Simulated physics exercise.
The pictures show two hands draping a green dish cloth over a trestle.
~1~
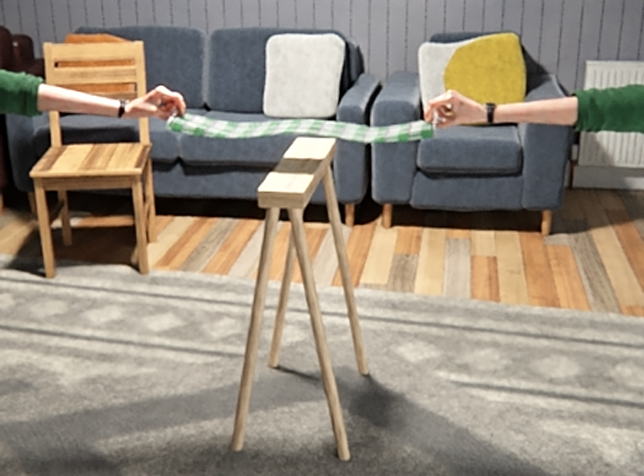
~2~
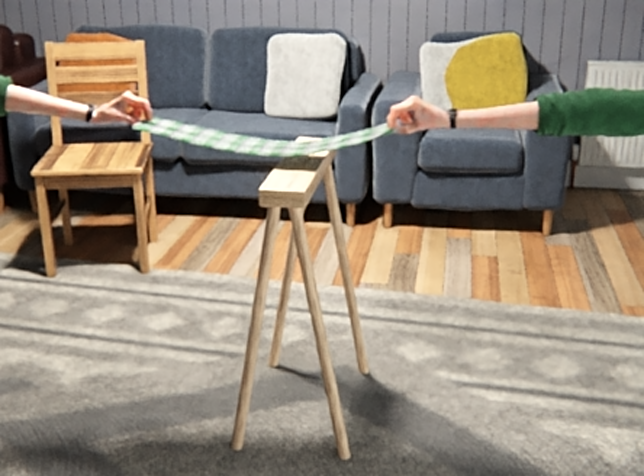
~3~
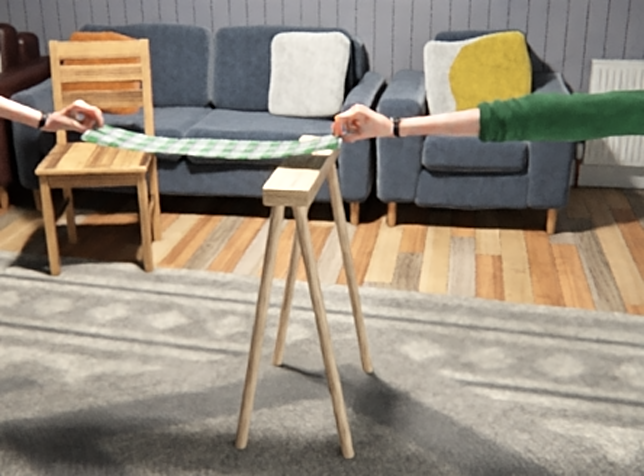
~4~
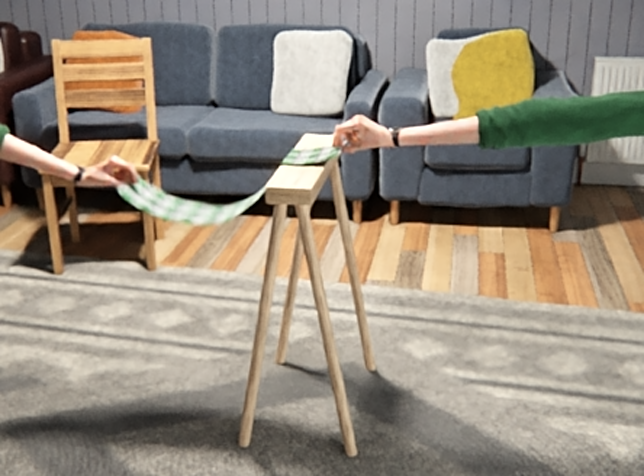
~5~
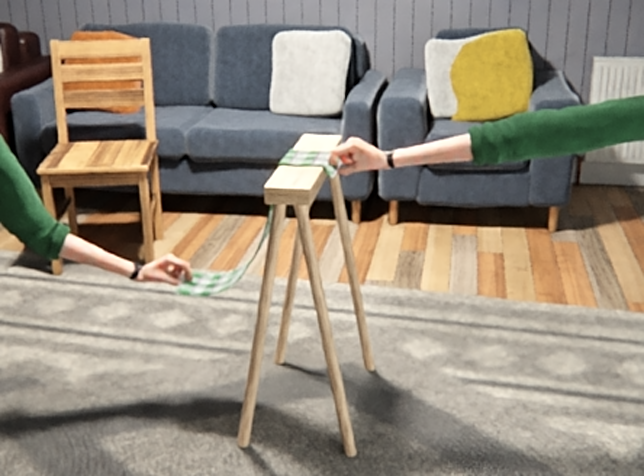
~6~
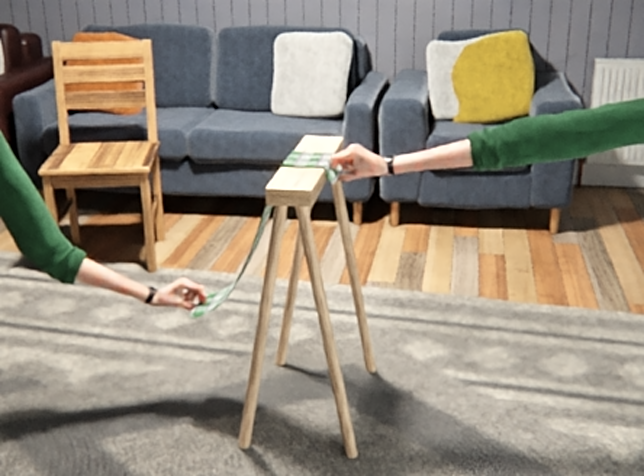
A green-and-white checked cloth, stretched between two hands above a wooden trestle, shifts left until the right hand is beside the trestle top. The left hand then lowers its end, laying the cloth across the top, and continues down and slightly inward, leaving a long length hanging on the left.
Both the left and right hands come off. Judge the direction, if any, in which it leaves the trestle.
It leaves to the left.
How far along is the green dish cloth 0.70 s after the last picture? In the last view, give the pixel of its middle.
Its middle should be near (274, 401).
Then, 0.24 s after the last picture, dish cloth sliding left.
Then, 0.48 s after the last picture, dish cloth clear of the top and falling near (271, 364).
Then, 0.70 s after the last picture, dish cloth in a heap on the floor near (274, 401).
At rest, dish cloth in a heap on the floor near (274, 402). The green dish cloth falls on the left side.
